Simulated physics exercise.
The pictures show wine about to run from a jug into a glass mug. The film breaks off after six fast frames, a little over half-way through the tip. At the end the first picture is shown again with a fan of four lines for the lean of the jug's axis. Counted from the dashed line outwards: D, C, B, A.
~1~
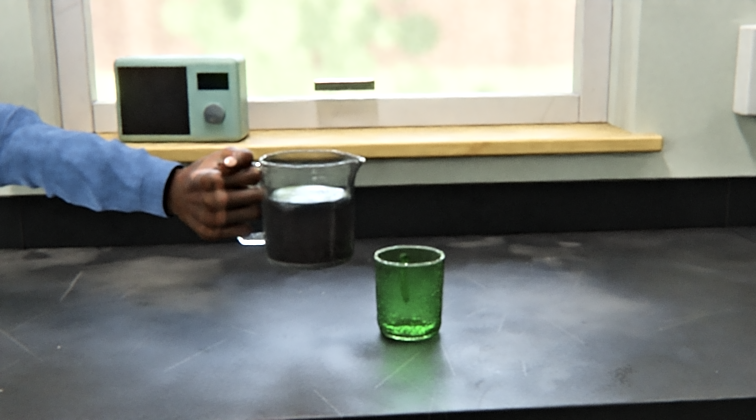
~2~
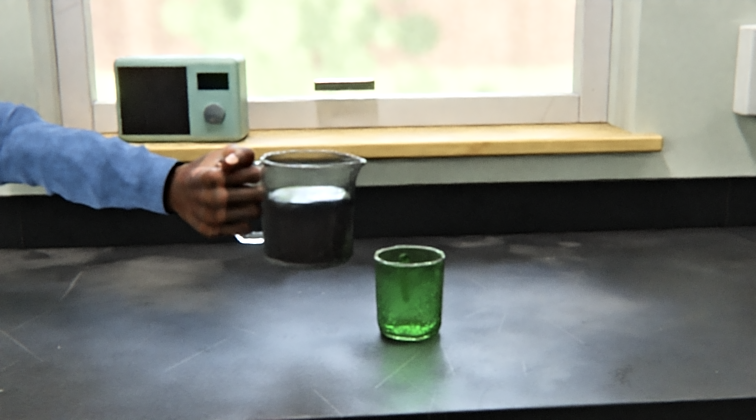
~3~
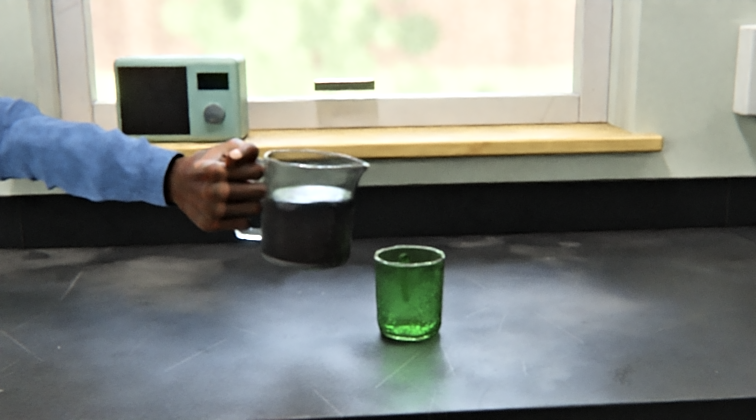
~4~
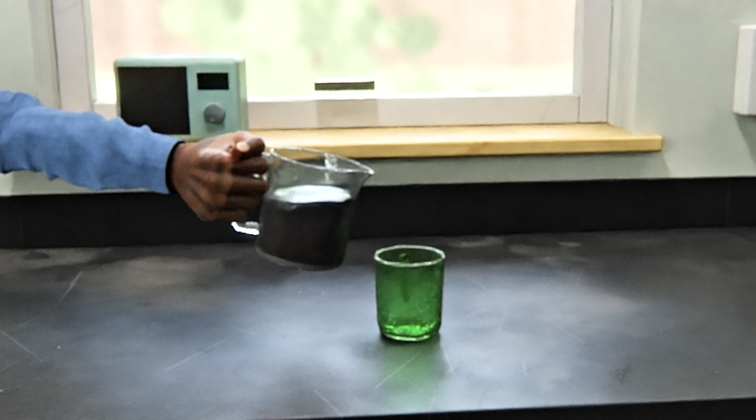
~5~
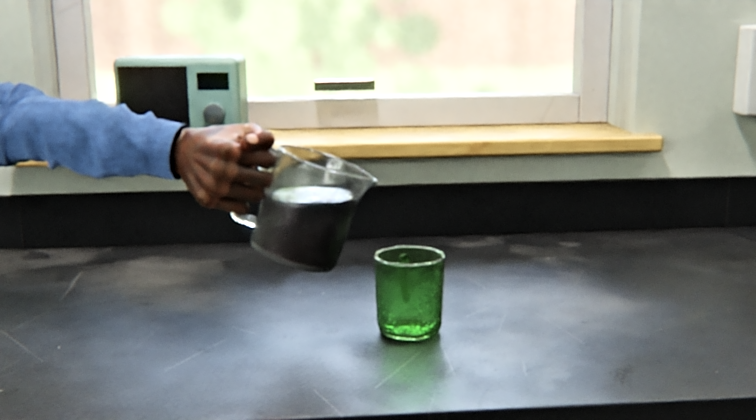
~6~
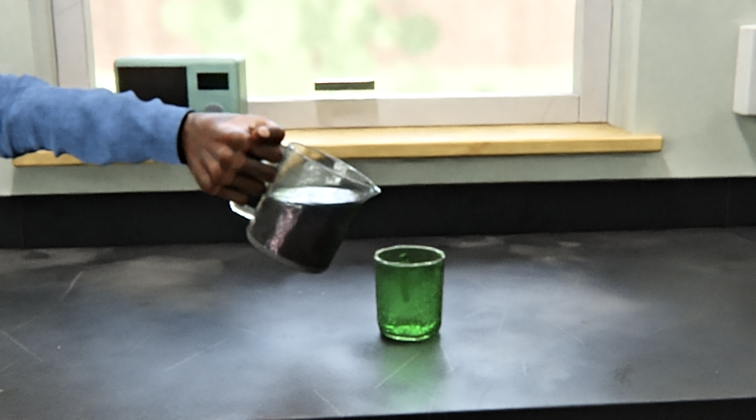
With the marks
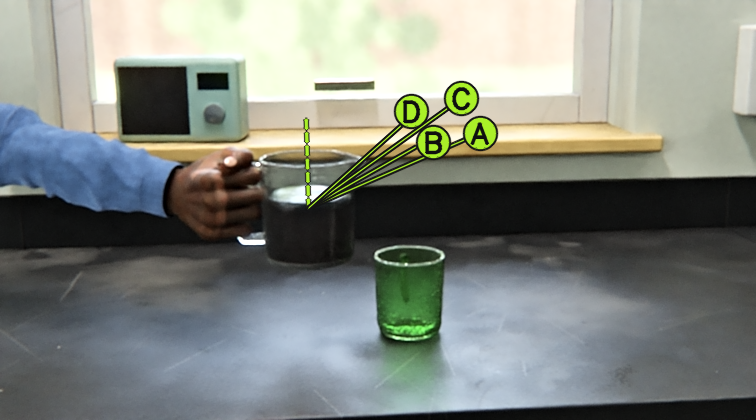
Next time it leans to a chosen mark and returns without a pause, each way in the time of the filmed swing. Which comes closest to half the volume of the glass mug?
Tilt B does it best.
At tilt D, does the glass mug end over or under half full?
Under.
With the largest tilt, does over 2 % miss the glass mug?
No, it does not.
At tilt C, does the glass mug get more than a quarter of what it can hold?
Yes, clearly.
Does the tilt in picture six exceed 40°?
No, it does not.
In lime, A at (464, 139); B at (415, 147); C at (447, 108); D at (400, 125).
If A is chosen, the glass mug ends with about 69 % of what it can hold.
If B is chosen, the glass mug ends with about 49 % of what it can hold.
If C is chosen, the glass mug ends with about 31 % of what it can hold.
If D is chosen, the glass mug ends with about 17 % of what it can hold.
